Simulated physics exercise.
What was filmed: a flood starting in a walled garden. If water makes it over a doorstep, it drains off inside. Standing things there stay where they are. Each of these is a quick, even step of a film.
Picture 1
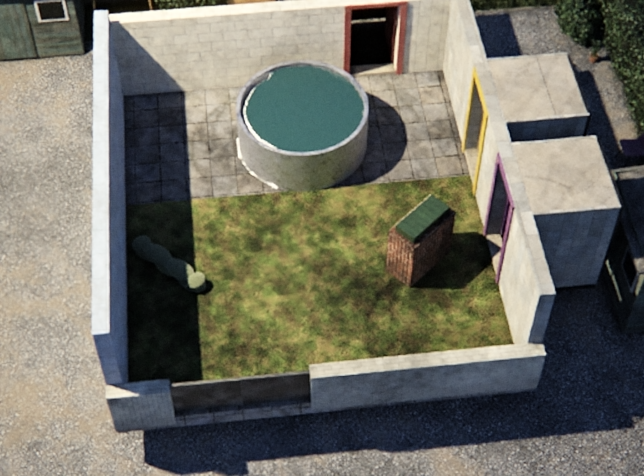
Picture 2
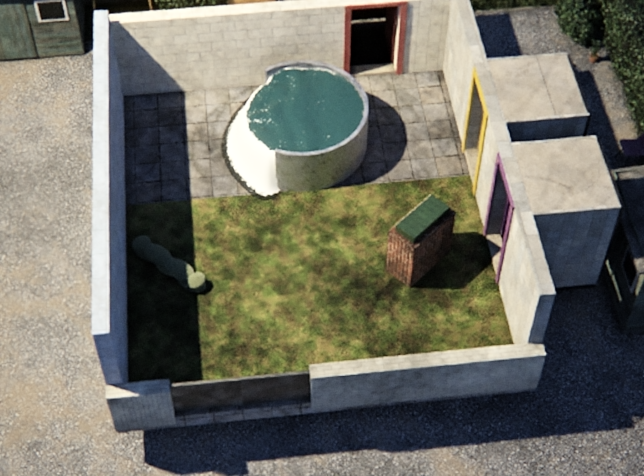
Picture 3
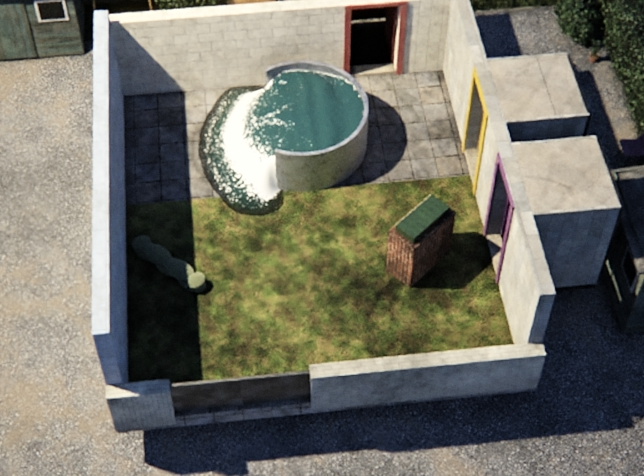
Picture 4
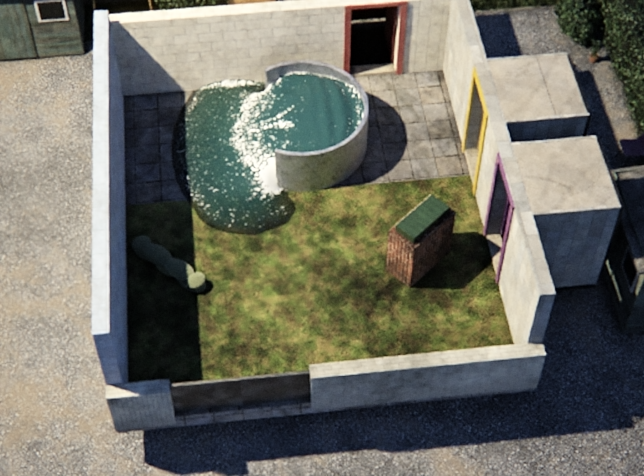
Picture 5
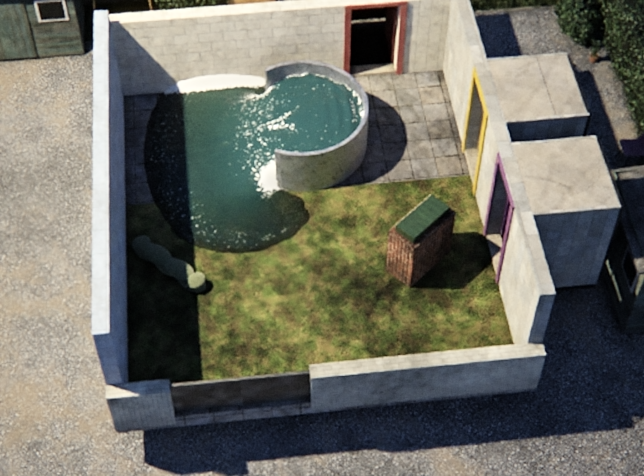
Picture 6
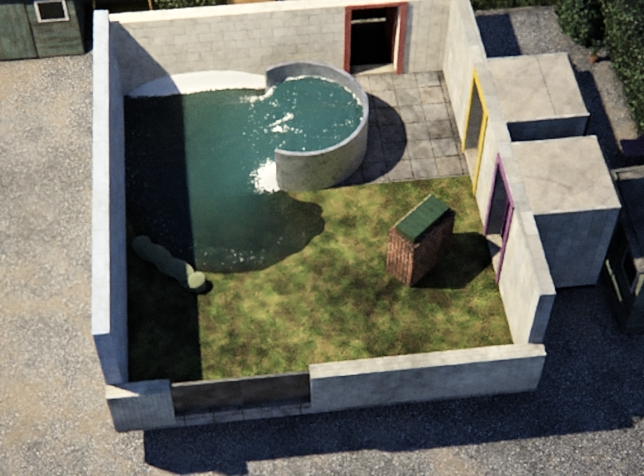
We see a round pool in a walled garden, full and still, before its left side opens and foaming water pours out, spreading over the paving to the left wall and across part of the grass.
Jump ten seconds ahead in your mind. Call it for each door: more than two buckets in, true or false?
Red door false, purple door true, yellow door false.
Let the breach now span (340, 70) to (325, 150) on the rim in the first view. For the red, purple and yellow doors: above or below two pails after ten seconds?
Well, the red door gets past it, then the purple door gets past it, and the yellow door gets past it.
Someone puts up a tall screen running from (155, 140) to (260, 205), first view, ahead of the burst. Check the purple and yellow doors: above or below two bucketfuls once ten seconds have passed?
I'd say the purple door keeps inside the limit, and the yellow door keeps inside the limit.
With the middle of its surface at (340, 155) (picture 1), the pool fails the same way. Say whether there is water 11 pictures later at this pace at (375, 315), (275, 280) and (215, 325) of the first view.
In that order: Clear, wet, covered.
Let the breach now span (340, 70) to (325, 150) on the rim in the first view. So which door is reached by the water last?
Go with the door marked purple.
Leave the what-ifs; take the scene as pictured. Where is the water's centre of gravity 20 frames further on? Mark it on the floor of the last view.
I'd put it at around (224, 188).
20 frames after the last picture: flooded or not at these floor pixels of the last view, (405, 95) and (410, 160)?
The first spot inundated, the second not yet wet.
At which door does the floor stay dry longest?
That's the purple one.
A moment on, water covers 35 % of the floor; the red door not reached, the purple door not reached, the yellow door not reached.
Next, water covers 40 % of the floor; the red door wet at the sill, nothing in, the purple door not reached, the yellow door not reached.
Then, water covers 60 % of the floor; the red door wet at the sill, nothing in, the purple door not reached, the yellow door not reached.
Later, water covers 95 % of the floor; the red door wet at the sill, nothing in, the purple door not reached, the yellow door wet at the sill, nothing in.
In the end, water covers 100 % of the floor; the red door under two buckets in, the purple door over two buckets in, the yellow door wet at the sill, nothing in.
